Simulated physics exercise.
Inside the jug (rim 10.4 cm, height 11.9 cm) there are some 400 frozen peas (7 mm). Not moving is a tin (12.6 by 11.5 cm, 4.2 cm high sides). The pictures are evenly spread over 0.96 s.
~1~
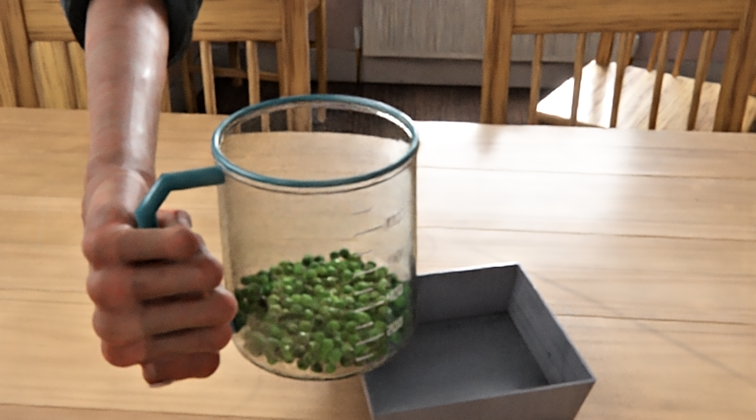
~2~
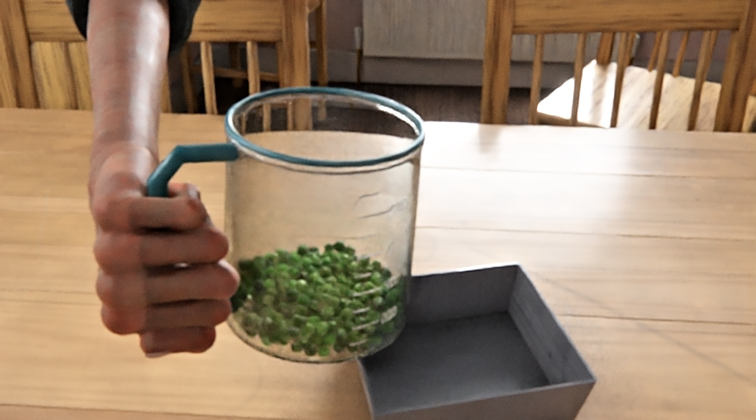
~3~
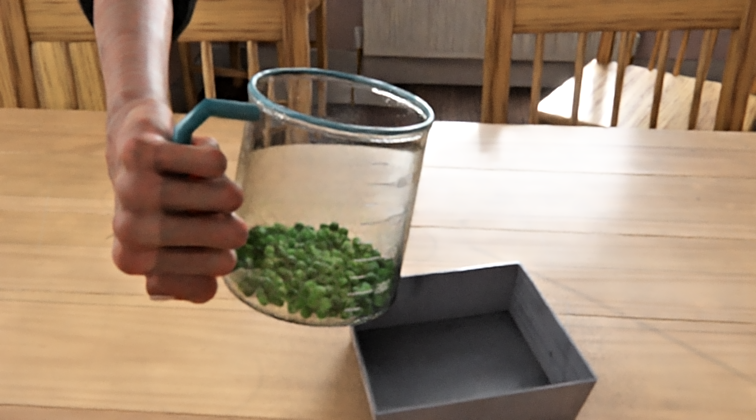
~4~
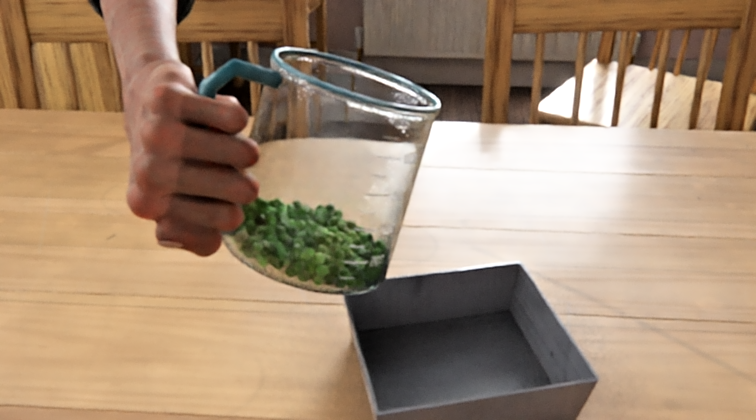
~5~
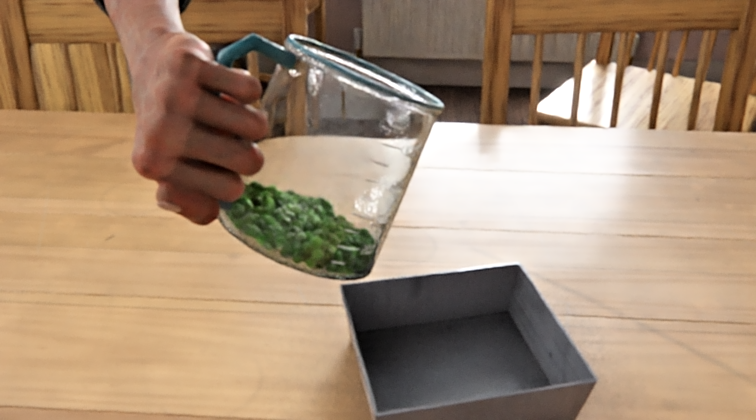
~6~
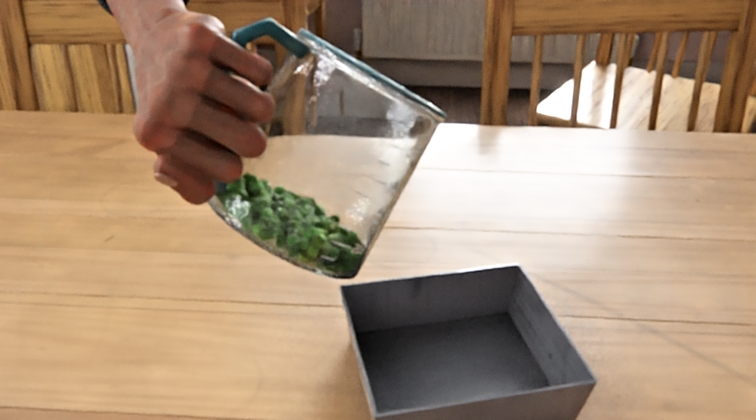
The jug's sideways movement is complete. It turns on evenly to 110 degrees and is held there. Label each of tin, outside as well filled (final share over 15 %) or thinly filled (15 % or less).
Tin: Thinly filled, outside: Well filled.
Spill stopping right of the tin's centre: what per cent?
Share of spill: Around 40 per cent.
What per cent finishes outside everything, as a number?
Close to 100 in a hundred, I'd say.
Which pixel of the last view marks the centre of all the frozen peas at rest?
Look around (440, 283).
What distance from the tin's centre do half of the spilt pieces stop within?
About 12 cm.
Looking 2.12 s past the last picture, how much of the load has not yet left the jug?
Some 70 per cent is still held.
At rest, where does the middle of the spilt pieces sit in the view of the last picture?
At about (440, 283).
Then, 0.63 s after the last picture, tilt 60 degrees; jug 100 %; middle of all pieces near (279, 202).
Then, 1.16 s after the last picture, tilt 81 degrees; jug 100 %; middle of all pieces near (272, 182).
Then, 1.65 s after the last picture, tilt 100 degrees; jug 100 %; middle of all pieces near (287, 170).
Then, 2.12 s after the last picture, tilt 110 degrees; jug 70 %, outside 20 %, in the air 10 %; middle of all pieces near (362, 202).
In the end, jug 0 %, tin 0 %, outside 100 %.
